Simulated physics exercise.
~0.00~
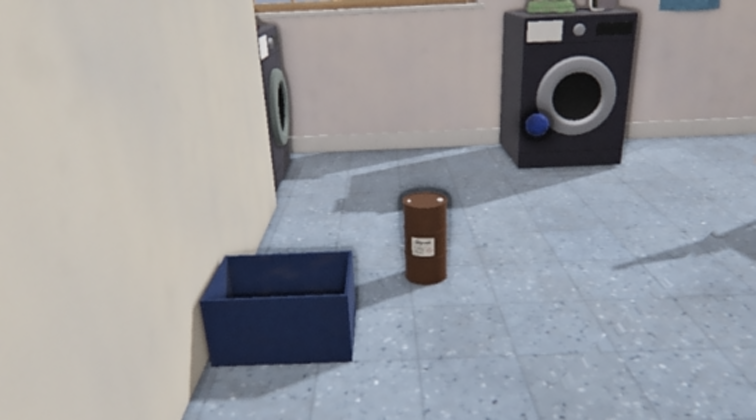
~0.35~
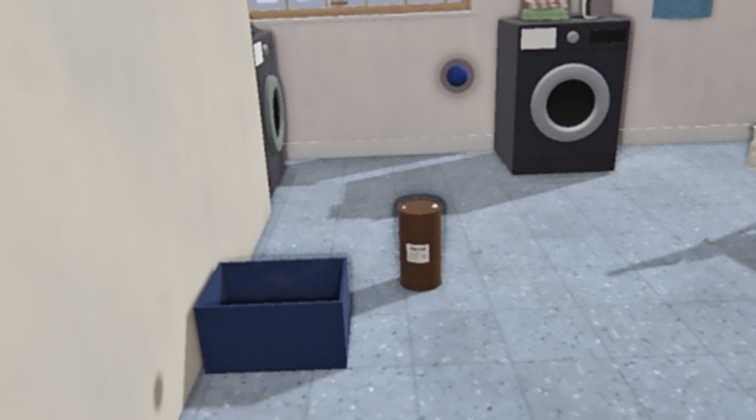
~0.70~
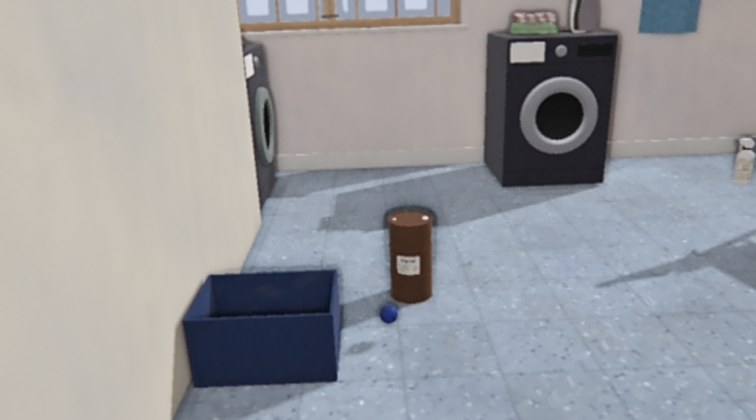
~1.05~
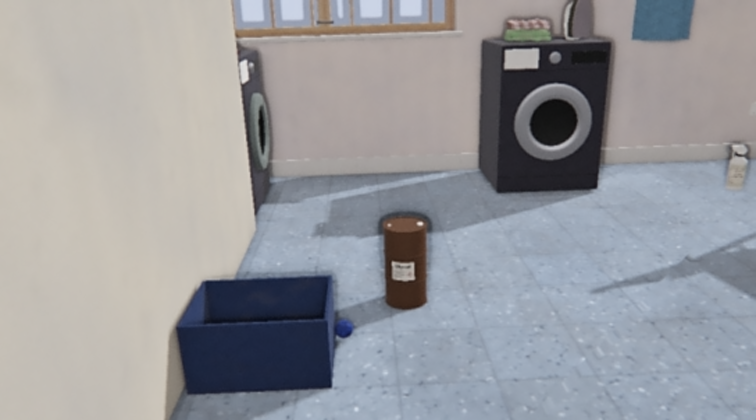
We see a dark blue open box and a brown canister on a laundry room floor as a blue ball flies leftward, drops to the floor in front of the canister, and moves left, ending beside the box's right side, outside it, while the canister stays standing.
